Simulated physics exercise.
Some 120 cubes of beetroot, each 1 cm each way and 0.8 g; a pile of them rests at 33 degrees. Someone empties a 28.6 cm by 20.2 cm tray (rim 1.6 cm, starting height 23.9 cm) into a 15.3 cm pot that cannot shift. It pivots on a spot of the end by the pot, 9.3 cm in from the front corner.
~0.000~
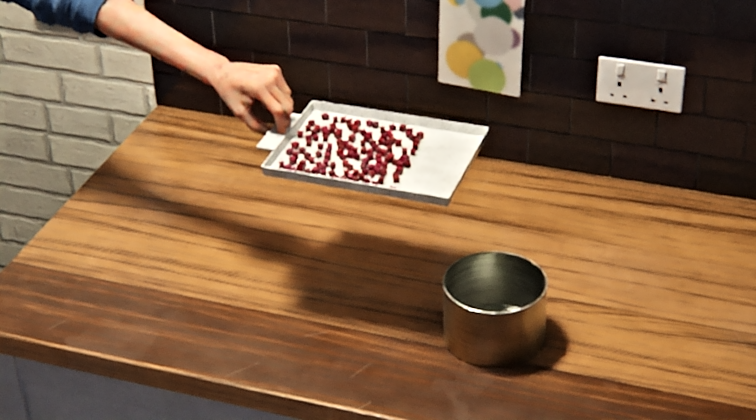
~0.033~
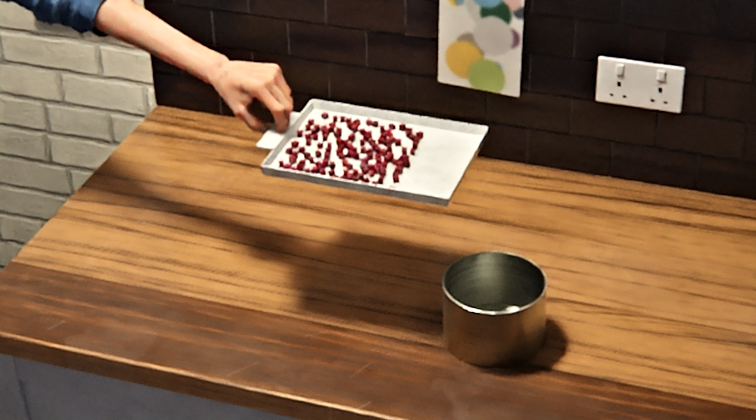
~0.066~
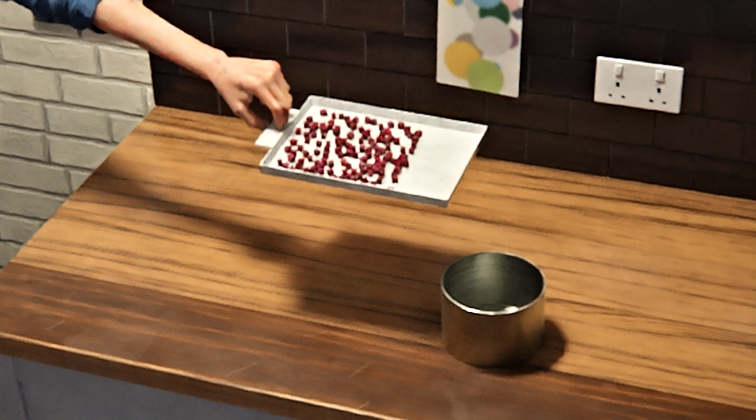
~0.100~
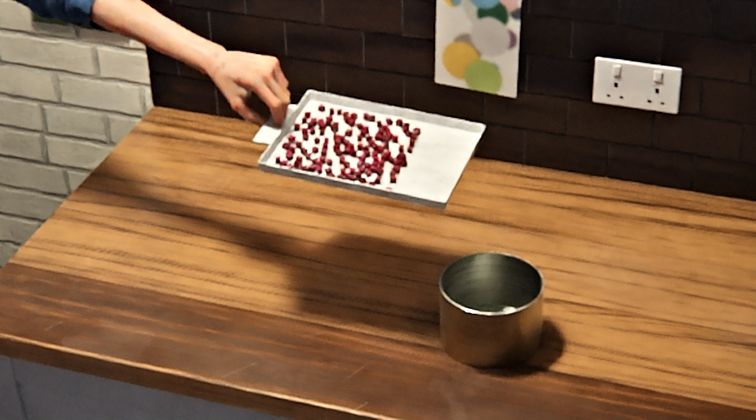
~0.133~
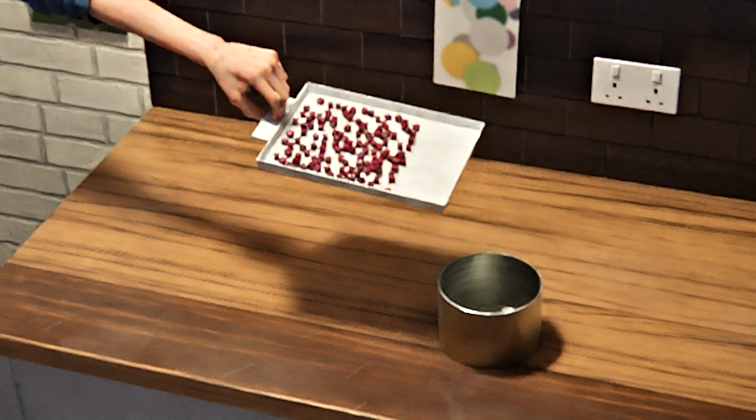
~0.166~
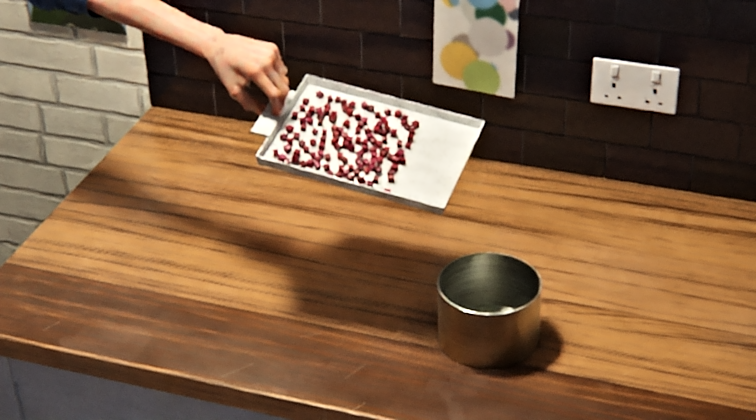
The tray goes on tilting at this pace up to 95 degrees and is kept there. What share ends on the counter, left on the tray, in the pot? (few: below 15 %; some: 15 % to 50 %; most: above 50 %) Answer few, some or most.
Counter: Most, tray: Few, pot: Some.
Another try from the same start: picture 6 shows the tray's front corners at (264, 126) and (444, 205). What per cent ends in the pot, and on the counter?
Pot 90, counter 10.
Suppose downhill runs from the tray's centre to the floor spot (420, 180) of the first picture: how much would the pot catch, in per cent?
Some 80 per cent.
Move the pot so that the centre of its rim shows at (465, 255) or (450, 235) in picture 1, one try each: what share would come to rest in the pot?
Some 45 and 0 per cent.
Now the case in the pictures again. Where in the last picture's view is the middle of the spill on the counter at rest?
Around (414, 353).
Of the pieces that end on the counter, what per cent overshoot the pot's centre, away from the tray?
About 10 per cent.
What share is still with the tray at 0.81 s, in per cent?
Roughly 60 per cent.
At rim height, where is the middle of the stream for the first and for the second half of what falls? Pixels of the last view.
At about (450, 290), then at (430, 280).
After 0.55 s, tilt 51 degrees; the tray holds 100 %, the pot 0 %.
After 0.81 s, tilt 78 degrees; the tray holds 60 %, the pot 5 %.
Then, at 1.18 s, tilt 95 degrees; the tray holds 10 %, the pot 35 %.
By 2.3 s all is still; counter 65 %, tray 5 %, pot 35 %.
